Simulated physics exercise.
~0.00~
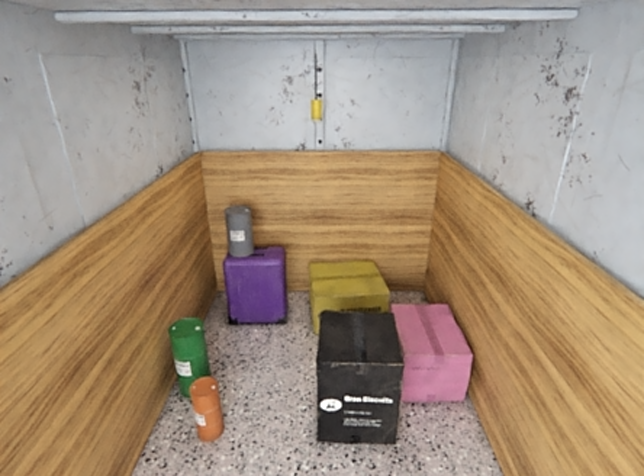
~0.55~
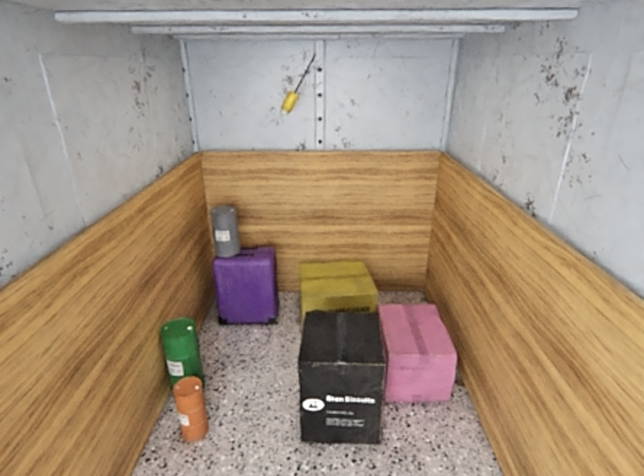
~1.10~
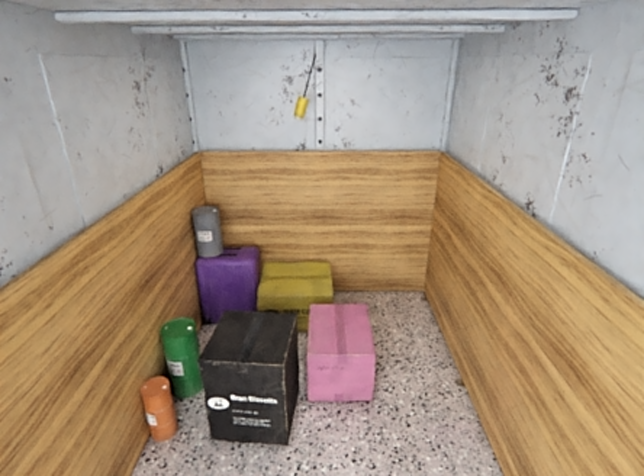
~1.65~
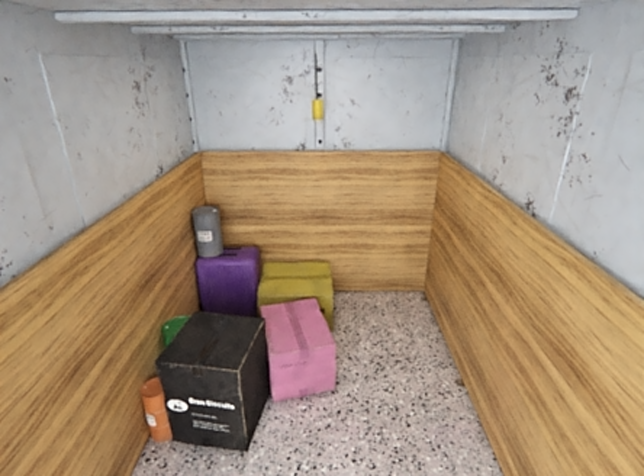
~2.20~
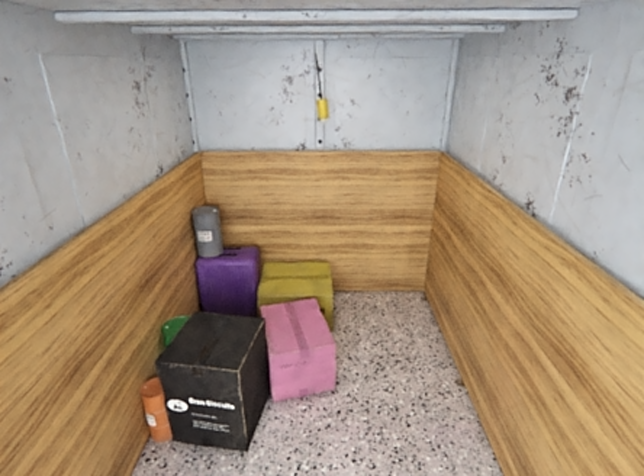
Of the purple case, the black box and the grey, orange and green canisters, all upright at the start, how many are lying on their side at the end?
None of them are lying on their side at the end. The case, the black box and the three canisters all remain upright.
